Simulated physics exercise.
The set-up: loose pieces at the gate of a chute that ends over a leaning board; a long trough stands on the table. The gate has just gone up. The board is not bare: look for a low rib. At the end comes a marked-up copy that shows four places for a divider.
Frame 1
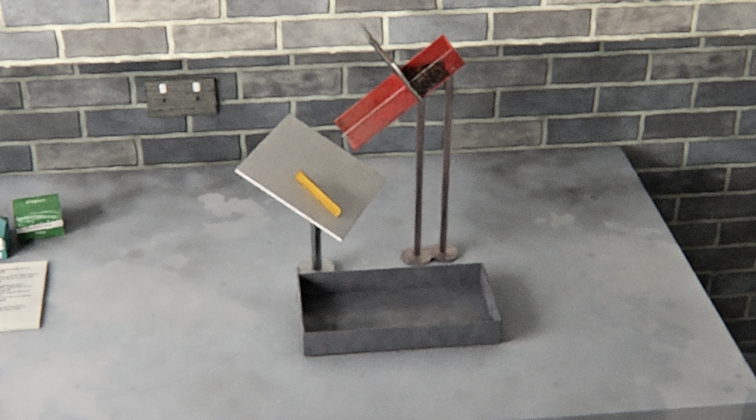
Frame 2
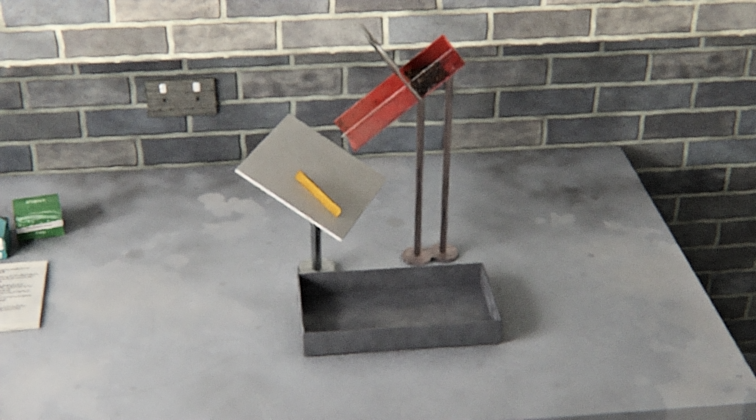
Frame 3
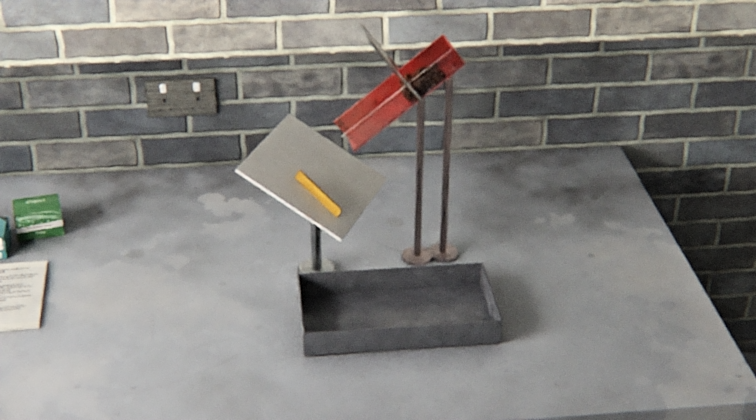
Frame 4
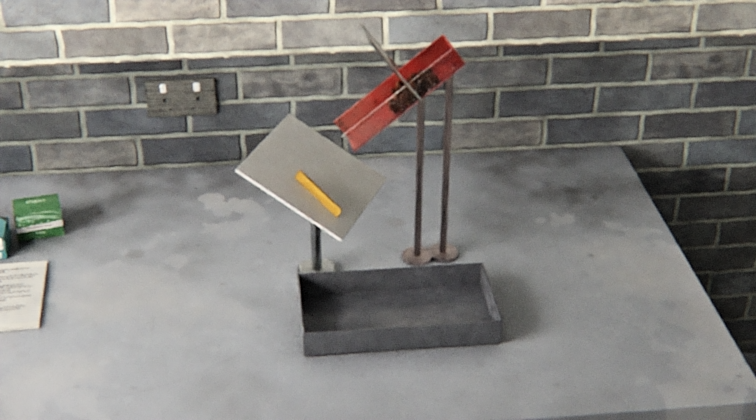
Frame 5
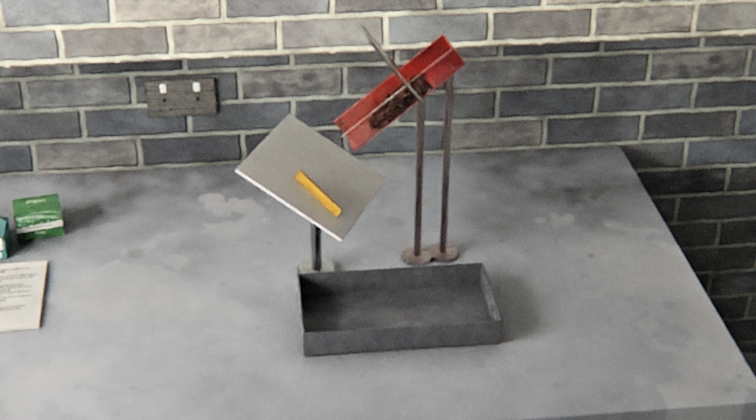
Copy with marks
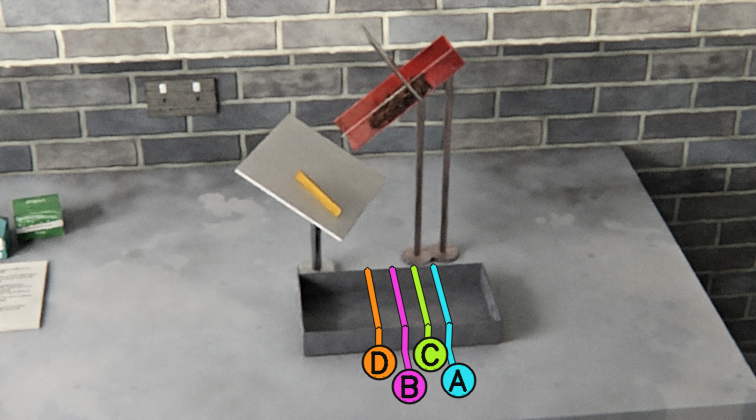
On a grey table, dark loose pieces slide down a sloping red chute toward a tilted board with a yellow strip.
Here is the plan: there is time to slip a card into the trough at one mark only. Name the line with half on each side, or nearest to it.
It is B.
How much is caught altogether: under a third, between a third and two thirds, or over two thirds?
Over two thirds.
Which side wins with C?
More lands on the left.
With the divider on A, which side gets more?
Left.
On the marked copy, line A crosses the front rim at (449, 324); line B crosses the front rim at (405, 327); line C crosses the front rim at (428, 325); line D crosses the front rim at (378, 328).
With A, of what is caught, nearly all on the left of the divider, a small part on the right.
With B, of what is caught, about a third on the left of the divider, about two thirds on the right.
With C, of what is caught, nearly all on the left of the divider, a small part on the right.
With D, of what is caught, a stray few on the left of the divider, nearly all on the right.
